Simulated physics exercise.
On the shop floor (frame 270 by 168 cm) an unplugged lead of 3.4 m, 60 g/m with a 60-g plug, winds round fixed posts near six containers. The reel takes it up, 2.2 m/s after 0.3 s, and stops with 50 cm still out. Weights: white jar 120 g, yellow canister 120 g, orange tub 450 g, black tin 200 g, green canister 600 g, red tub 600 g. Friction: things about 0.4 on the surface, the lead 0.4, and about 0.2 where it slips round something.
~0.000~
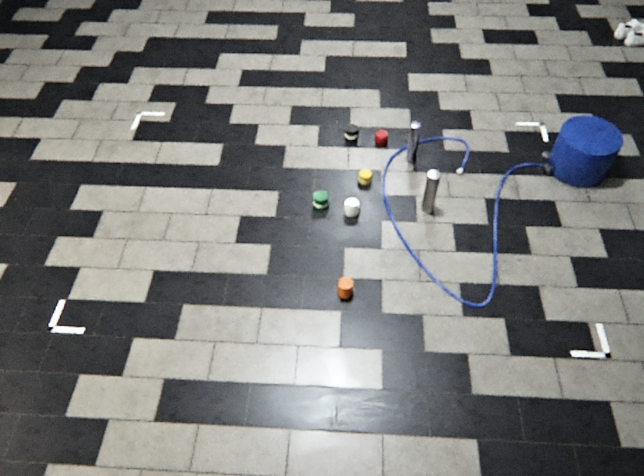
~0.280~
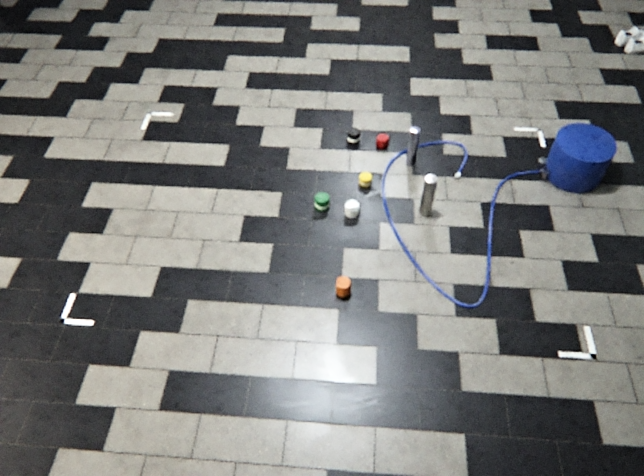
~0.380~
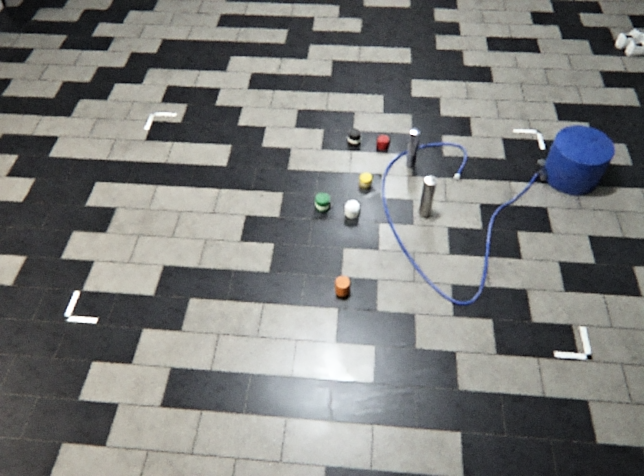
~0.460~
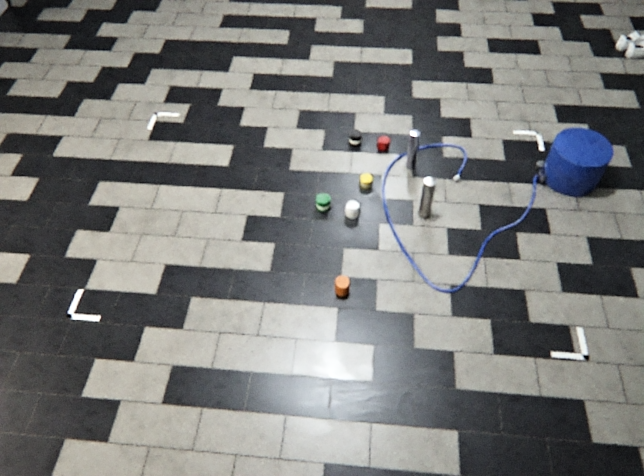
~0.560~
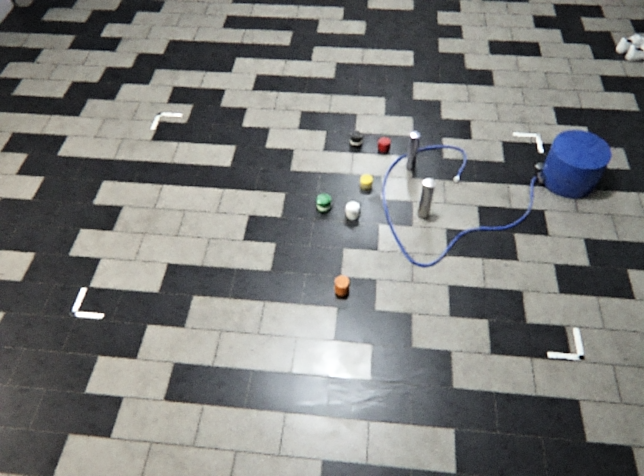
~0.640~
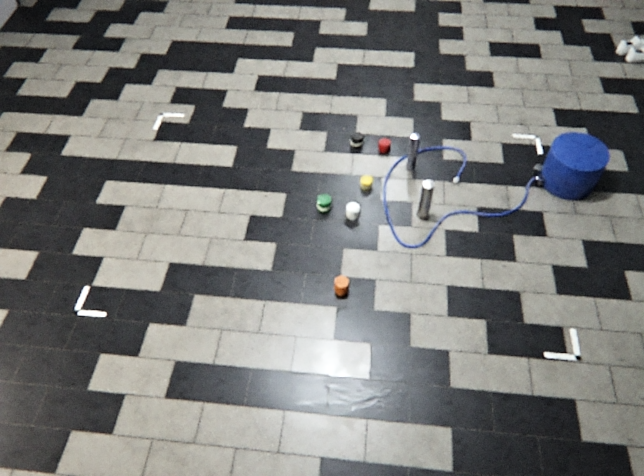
At first, a blue lead runs from a large blue reel in a long, low loop around two metal posts, near six small coloured containers on the tiled floor. Then the reel draws the lead in, and the loop's bottom rises steadily and shrinks towards the posts, while the containers stay put.
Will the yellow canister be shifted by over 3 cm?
The yellow canister keeps its place.
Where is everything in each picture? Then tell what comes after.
In the first picture, shows, yellow canister (365, 173); posts (434, 174) (416, 125); lead runs through (508, 173) (495, 257) (425, 269) (384, 180) (453, 138).
In the second picture, shows, lead runs through (507, 179) (421, 270) (452, 143).
In the third picture, shows, lead runs through (529, 186) (419, 271) (452, 144).
In the fourth picture, shows, lead runs through (537, 176) (419, 271) (452, 146).
In the fifth picture, shows, lead runs through (425, 265) (452, 147).
In the sixth picture, shows, yellow canister (367, 180); lead runs through (521, 205) (431, 235) (385, 187) (452, 148).
After 1.0 s, plug at (456, 179); nothing else has moved.
After 1.3 s, plug at (386, 183); nothing else has moved.
After 1.6 s, plug at (622, 202); nothing else has moved.
After 1.9 s, plug at (590, 178); nothing else has moved.
After 2.7 s, plug at (530, 171); yellow canister 0 cm off its start at (367, 180).
